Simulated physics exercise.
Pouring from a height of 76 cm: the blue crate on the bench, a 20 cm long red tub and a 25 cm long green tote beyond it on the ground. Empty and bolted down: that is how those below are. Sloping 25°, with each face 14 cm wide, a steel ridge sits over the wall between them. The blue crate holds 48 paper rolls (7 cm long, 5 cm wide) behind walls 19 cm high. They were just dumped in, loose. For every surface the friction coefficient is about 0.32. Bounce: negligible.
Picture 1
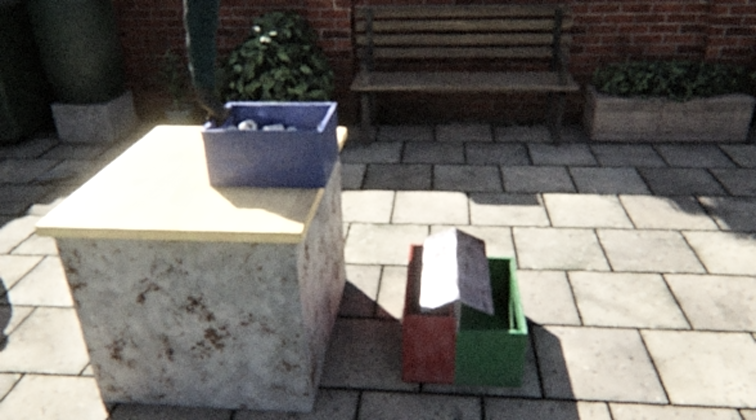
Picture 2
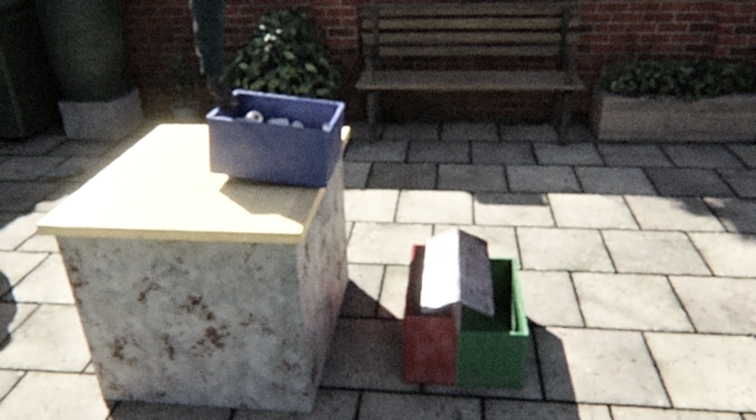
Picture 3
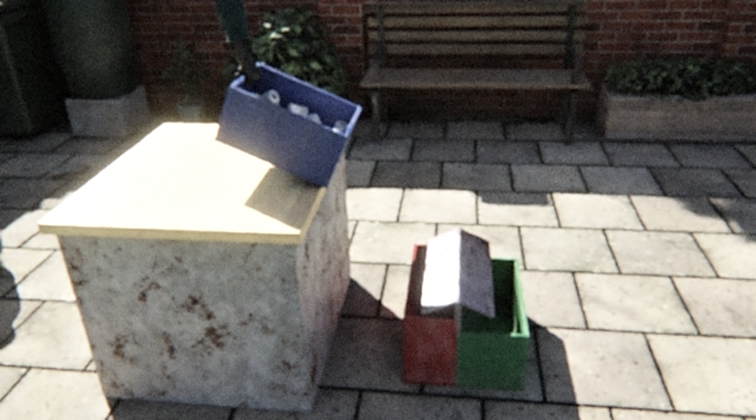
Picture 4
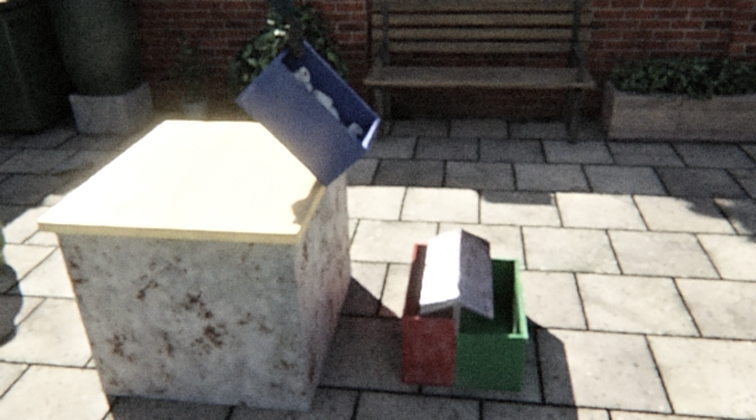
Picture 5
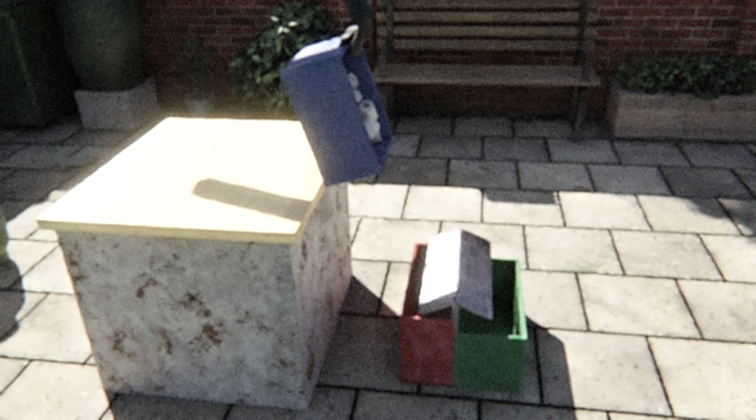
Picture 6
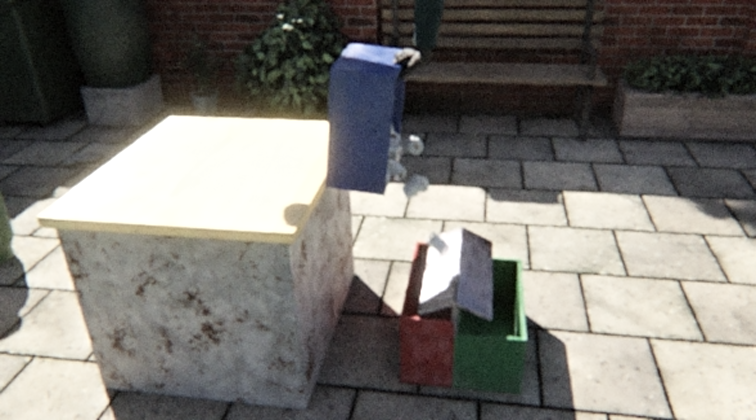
A dark-sleeved arm tilting a blue crate of paper rolls rightward off a bench until rolls emerge above red and green tubs.
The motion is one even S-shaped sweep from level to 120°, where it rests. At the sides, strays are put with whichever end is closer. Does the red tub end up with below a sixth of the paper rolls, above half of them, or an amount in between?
I'd say one-sixth to one-half of the load.
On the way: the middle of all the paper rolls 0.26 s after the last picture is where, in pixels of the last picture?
I'd put it close to (400, 176).
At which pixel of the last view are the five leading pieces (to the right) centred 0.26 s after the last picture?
I'd put their middle close to (458, 228).
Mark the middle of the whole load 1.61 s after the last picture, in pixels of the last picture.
Somewhere around (419, 329) in pixels.
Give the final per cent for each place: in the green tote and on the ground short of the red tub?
Approx. 10 % / 50 %.
Then, 0.26 s after the last picture, tilt 114°; 23 still in the blue crate and 25 in the air.
Then, 0.58 s after the last picture, tilt 120°; 2 still in the blue crate, 5 in the red tub, 2 in the green tote, 1 on the ground short of the red tub, 1 on the ground beyond the green tote and 37 in the air.
Then, 1.03 s after the last picture, tilt 120°; 10 in the red tub, 4 in the green tote, 14 on the ground short of the red tub, 7 on the ground beyond the green tote and 13 in the air.
When it is over (1.61 s after the last picture), 12 in the red tub, 4 in the green tote, 23 on the ground short of the red tub and 9 on the ground beyond the green tote. Asked share, 12 of 48, 25 per cent.
